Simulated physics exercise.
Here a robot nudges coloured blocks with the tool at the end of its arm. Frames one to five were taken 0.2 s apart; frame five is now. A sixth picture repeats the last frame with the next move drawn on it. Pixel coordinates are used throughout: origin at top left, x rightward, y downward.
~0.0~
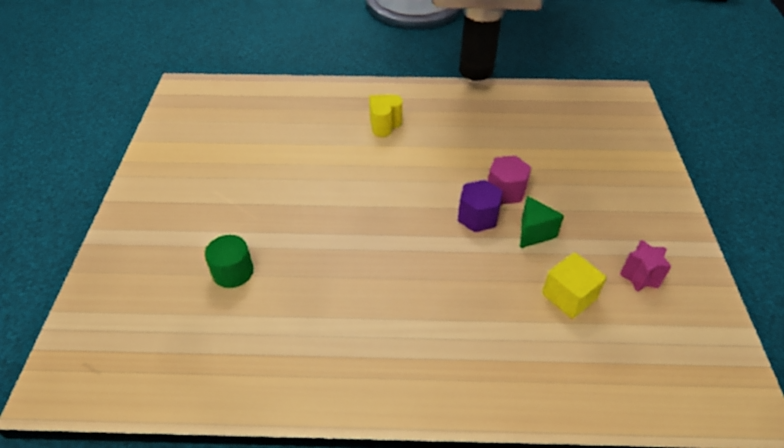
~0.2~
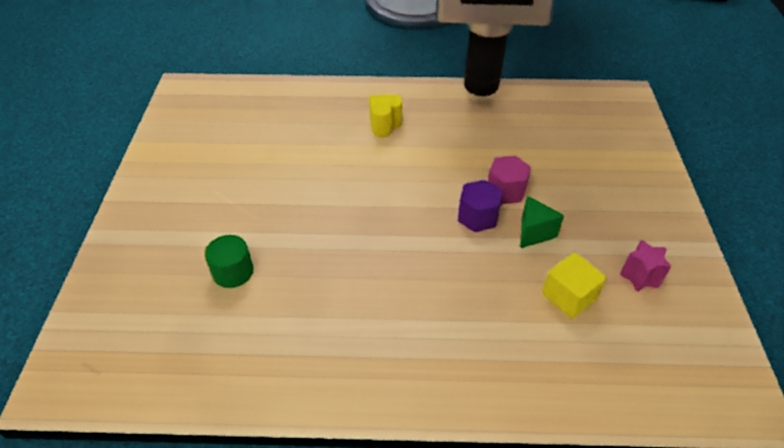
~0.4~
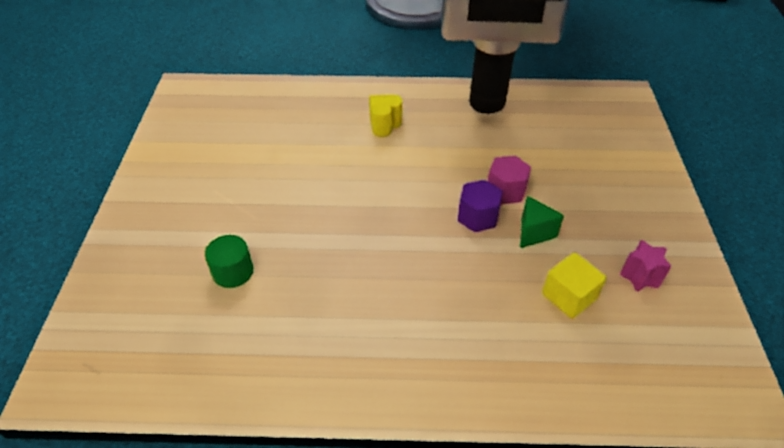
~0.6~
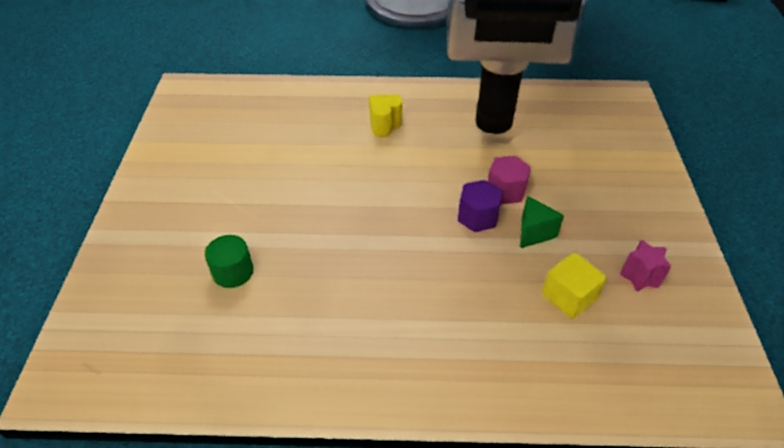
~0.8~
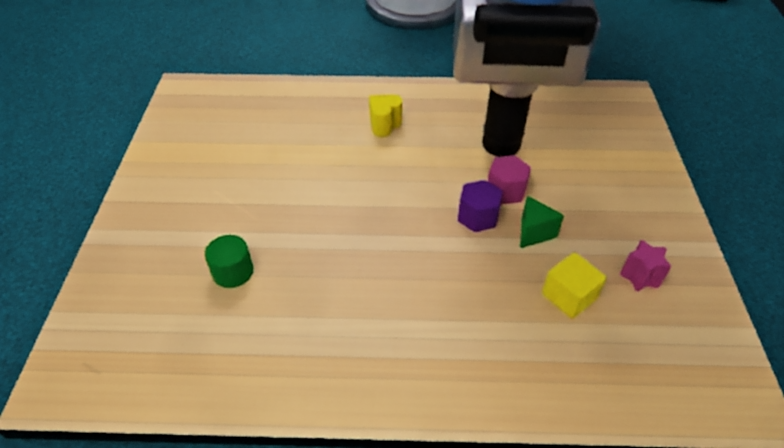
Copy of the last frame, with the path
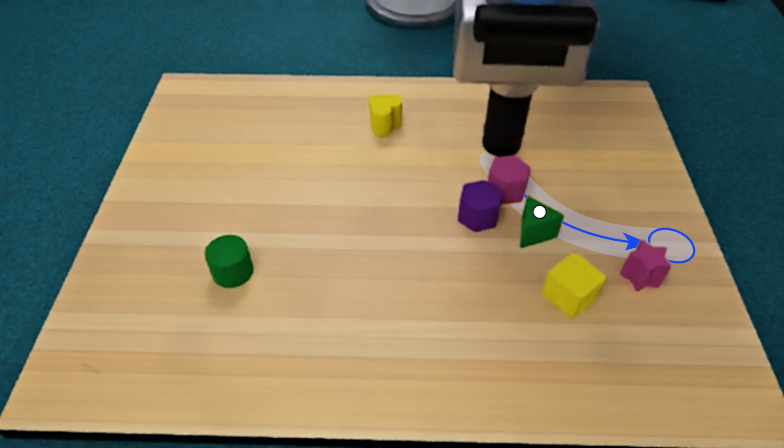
A robot arm with a black tool moved down from the top edge of the wooden board, drifting slightly right until it was beside the pink hexagon, while all the coloured blocks stayed still.
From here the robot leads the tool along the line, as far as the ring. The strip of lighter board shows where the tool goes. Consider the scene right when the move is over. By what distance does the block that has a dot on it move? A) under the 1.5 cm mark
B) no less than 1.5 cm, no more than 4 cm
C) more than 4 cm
The answer is B.
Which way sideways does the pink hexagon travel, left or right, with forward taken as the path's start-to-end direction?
Facing from start to end, it shifts right.
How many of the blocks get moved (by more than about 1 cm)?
Total moved: Two.
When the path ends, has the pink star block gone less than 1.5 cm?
The answer is yes.
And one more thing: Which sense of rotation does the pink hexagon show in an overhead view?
Looking down: Clockwise.
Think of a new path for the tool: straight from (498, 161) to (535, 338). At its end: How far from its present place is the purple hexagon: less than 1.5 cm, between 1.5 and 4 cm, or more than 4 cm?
1.5-4 cm.
The drawn path runs from (498, 161) over (534, 204) and (597, 235) to (671, 245); the dot is on the green triangle.
On the path given first. One third of the way, tool at (539, 189); purple hexagon at (480, 199), turned 25° clockwise; pink hexagon at (525, 209), turned 60° clockwise; green triangle at (547, 233), turned 55° anticlockwise.
Two thirds of the way, tool at (603, 221); purple hexagon at (480, 199), turned 25° clockwise; pink hexagon at (525, 210), turned 60° clockwise; green triangle at (547, 234), turned 55° anticlockwise.
At the end, tool at (680, 230); purple hexagon at (480, 199), turned 25° clockwise; pink hexagon at (525, 210), turned 60° clockwise; green triangle at (547, 234), turned 55° anticlockwise; pink star block not moved.
